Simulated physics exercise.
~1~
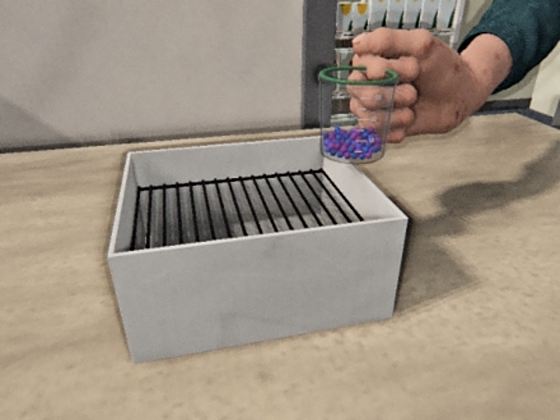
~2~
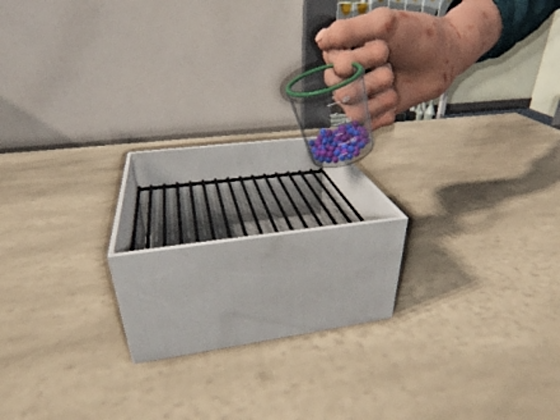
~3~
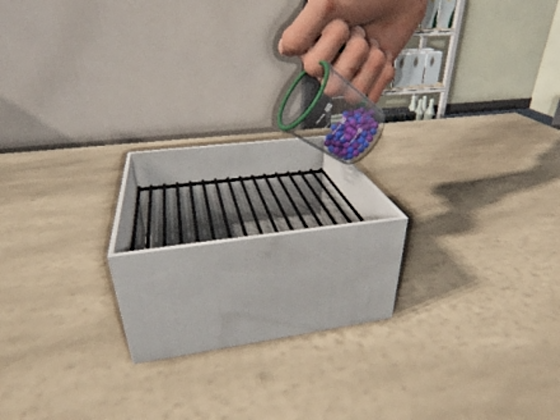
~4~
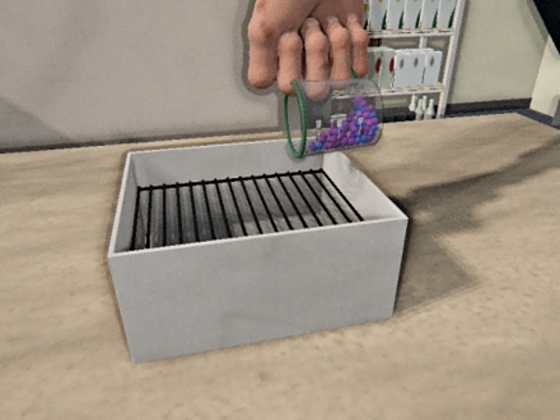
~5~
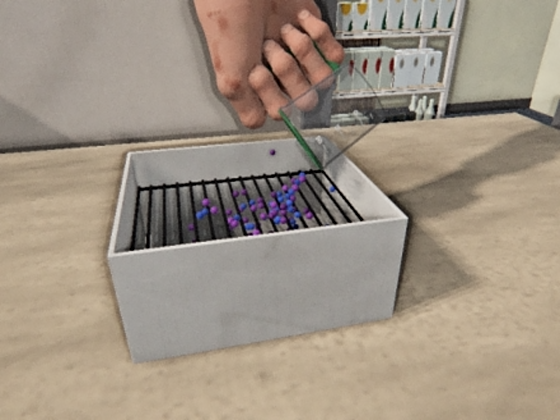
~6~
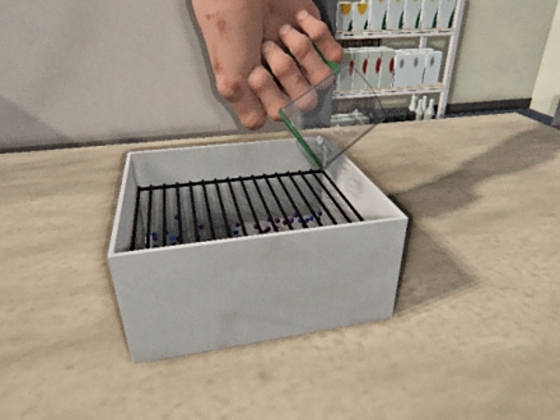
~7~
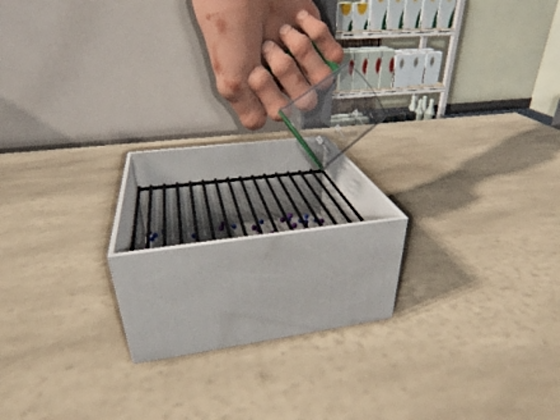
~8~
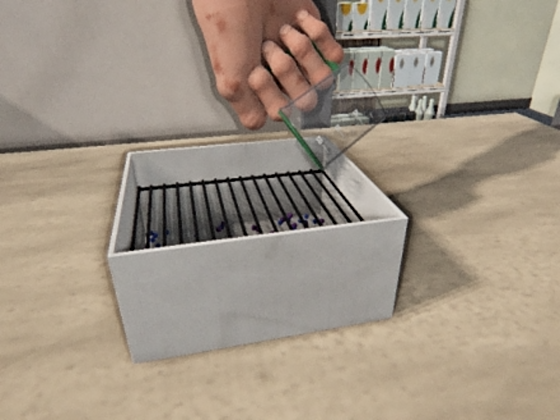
A hand tilted a clear, green-rimmed cup of small blue and purple pieces over a wire rack in a pale box, moving left and tipping it upside down, and the pieces spilled onto the bars, then all dropped through and settled underneath.
